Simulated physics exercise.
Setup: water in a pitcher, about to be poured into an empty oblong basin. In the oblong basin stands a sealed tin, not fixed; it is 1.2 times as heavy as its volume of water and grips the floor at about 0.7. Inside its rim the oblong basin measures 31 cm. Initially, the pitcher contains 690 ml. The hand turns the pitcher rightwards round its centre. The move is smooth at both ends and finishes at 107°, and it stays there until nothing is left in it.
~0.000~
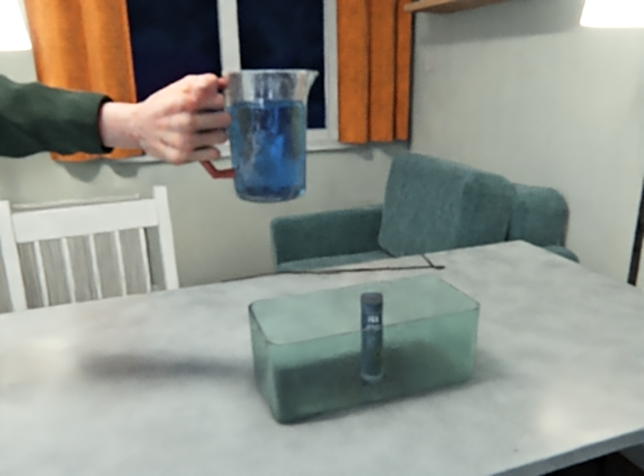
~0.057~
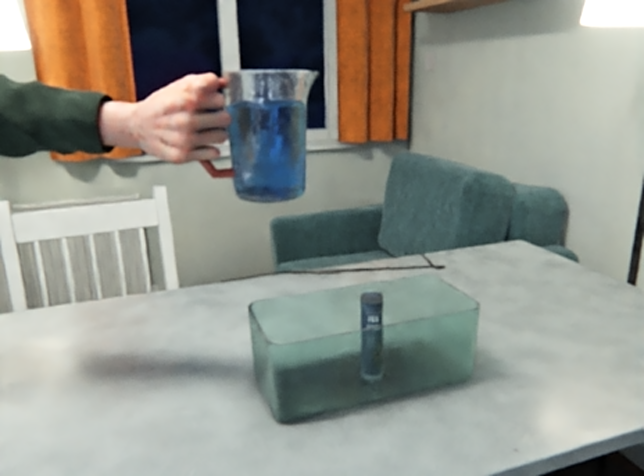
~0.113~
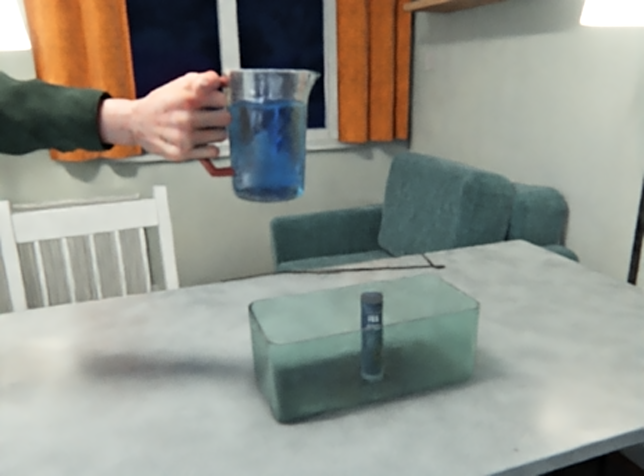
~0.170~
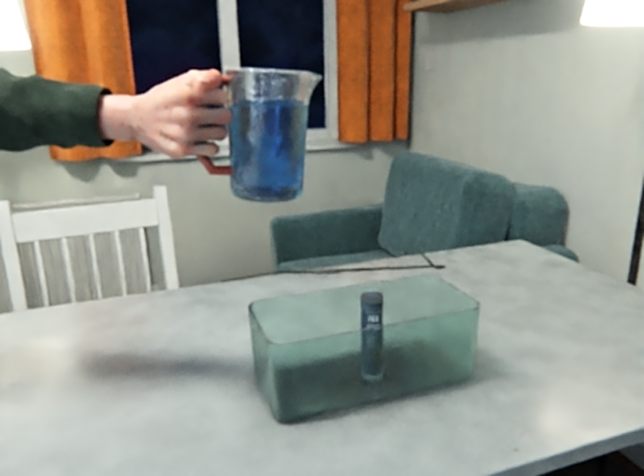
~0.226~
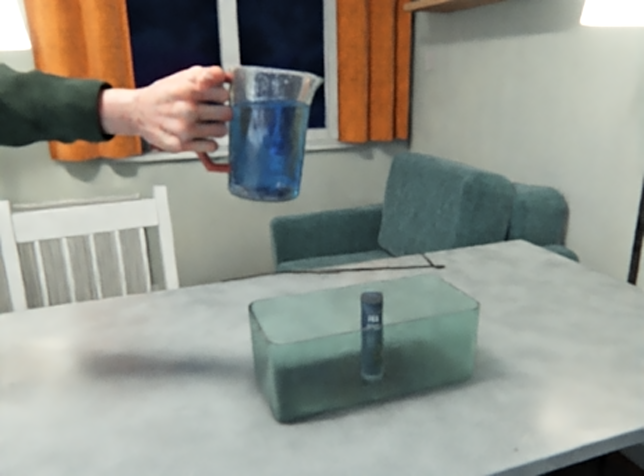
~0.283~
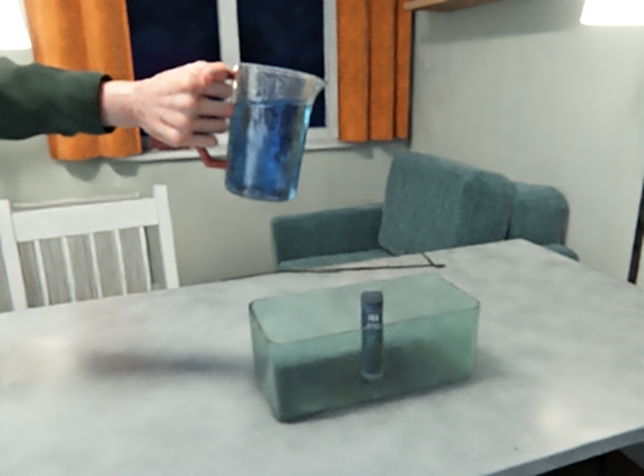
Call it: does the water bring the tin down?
Call: Not brought down.
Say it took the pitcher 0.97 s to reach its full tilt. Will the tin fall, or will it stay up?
Result: Tin upright.
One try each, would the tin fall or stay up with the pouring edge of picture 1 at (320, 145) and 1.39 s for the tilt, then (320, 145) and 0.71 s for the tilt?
The tin overturns the first time and overturns the second time.
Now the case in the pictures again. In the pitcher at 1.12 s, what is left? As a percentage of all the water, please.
Around 44 in a hundred.
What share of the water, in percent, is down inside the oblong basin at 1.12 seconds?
The share is close to 26 percent.
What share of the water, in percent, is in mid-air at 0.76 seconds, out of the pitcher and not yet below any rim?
Near 7 per cent at that time.
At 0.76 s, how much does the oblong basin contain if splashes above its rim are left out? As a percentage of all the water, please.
About 0%.
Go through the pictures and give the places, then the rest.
Tilt 0°; pouring edge (318, 72); surface from (228, 103) to (301, 101); the oblong basin's rim runs from (258, 324) to (457, 291); the tin's top is at (372, 301), in the first frame.
Tilt 0°; pouring edge (318, 73); surface from (228, 103) to (301, 101), in the second frame.
Tilt 2°; pouring edge (320, 74); surface from (229, 103) to (301, 101), in the third frame.
Tilt 4°; pouring edge (322, 76); surface from (231, 103) to (303, 101), in the fourth frame.
Tilt 7°; pouring edge (324, 79); surface from (232, 103) to (304, 101), in the fifth frame.
Tilt 11°; pouring edge (327, 82); surface from (233, 103) to (306, 101), in the sixth frame.
After 0.76 s the tilt is 62° and 93 per cent is still to pour; the tin stands where it began.
After 1.12 s the tilt is 97° and 44 per cent is still to pour; the tin stands where it began.
After 1.49 s the tilt is 107° and 3 per cent is still to pour; the tin stands where it began.
After 1.89 s the tilt is 107° and 0 per cent is still to pour; the tin stands where it began.
In the end the tin stands where it began.
